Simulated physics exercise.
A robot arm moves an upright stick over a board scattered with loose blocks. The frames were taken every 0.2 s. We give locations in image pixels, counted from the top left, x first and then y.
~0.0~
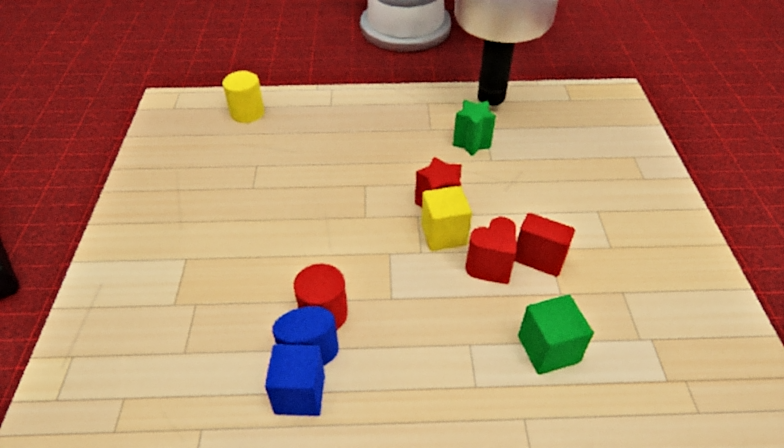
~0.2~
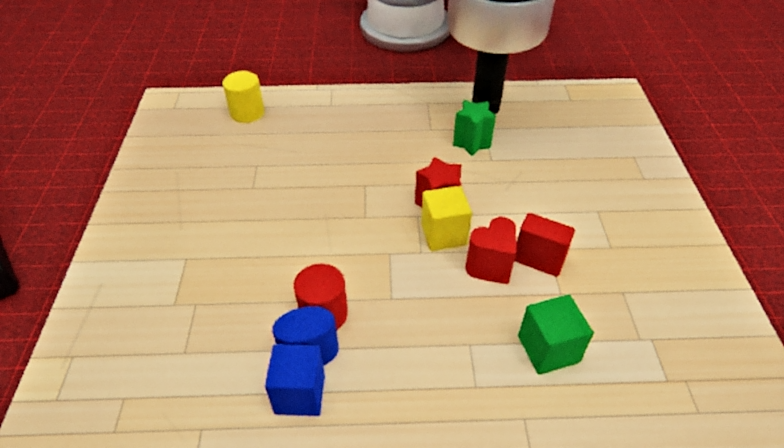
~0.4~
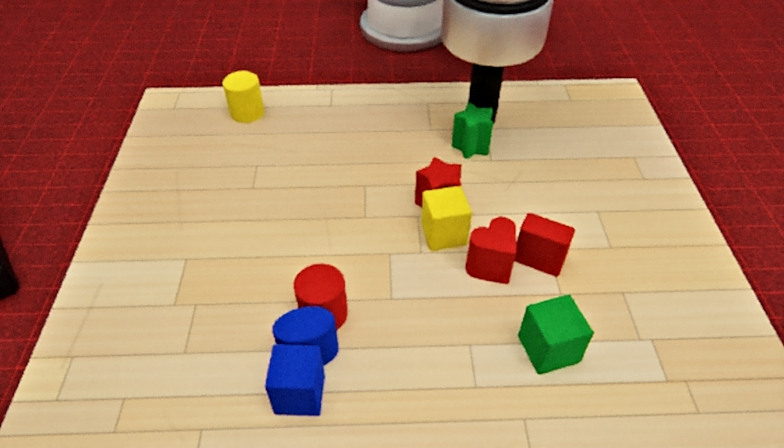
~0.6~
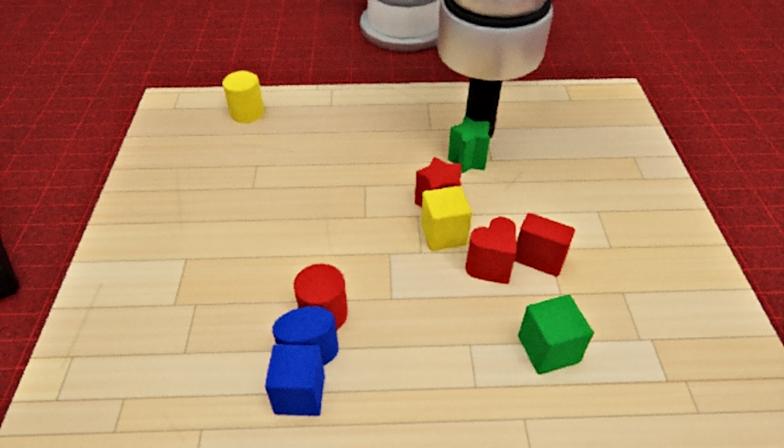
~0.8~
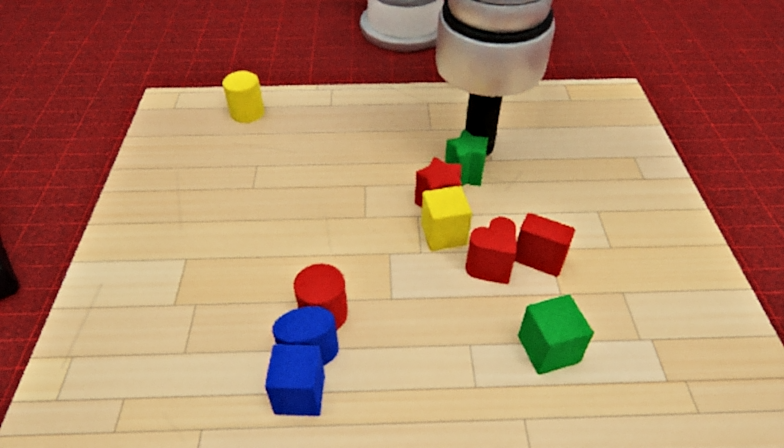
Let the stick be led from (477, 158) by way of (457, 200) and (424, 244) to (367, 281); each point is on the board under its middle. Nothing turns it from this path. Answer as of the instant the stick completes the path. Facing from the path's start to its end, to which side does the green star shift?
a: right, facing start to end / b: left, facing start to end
My answer is option a.
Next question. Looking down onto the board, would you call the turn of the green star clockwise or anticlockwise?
It spins clockwise.
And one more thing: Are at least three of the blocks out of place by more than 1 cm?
Final answer: Yes.
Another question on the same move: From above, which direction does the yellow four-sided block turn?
Spin direction: Counter-clockwise.
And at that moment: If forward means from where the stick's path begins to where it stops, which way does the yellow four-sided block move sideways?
Sideways, to the left.
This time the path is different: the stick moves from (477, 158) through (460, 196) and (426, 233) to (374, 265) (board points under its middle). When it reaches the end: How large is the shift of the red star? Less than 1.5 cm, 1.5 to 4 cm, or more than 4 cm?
Verdict: More than 4 cm.
What follows on the original path. One third of the way, stick at (458, 191); red star at (409, 200), turned 20° anticlockwise; yellow four-sided block at (440, 223), turned 15° anticlockwise; green star at (431, 177), turned 35° clockwise.
Two thirds of the way, stick at (424, 235); red star at (381, 209), turned 75° anticlockwise; yellow four-sided block at (431, 248), turned 40° anticlockwise; green star at (408, 186), turned 110° clockwise.
At the end, stick at (366, 272); red round block not moved; red star at (365, 213), turned 15° anticlockwise; yellow four-sided block at (424, 261), turned 95° anticlockwise; green star at (408, 186), turned 110° clockwise.
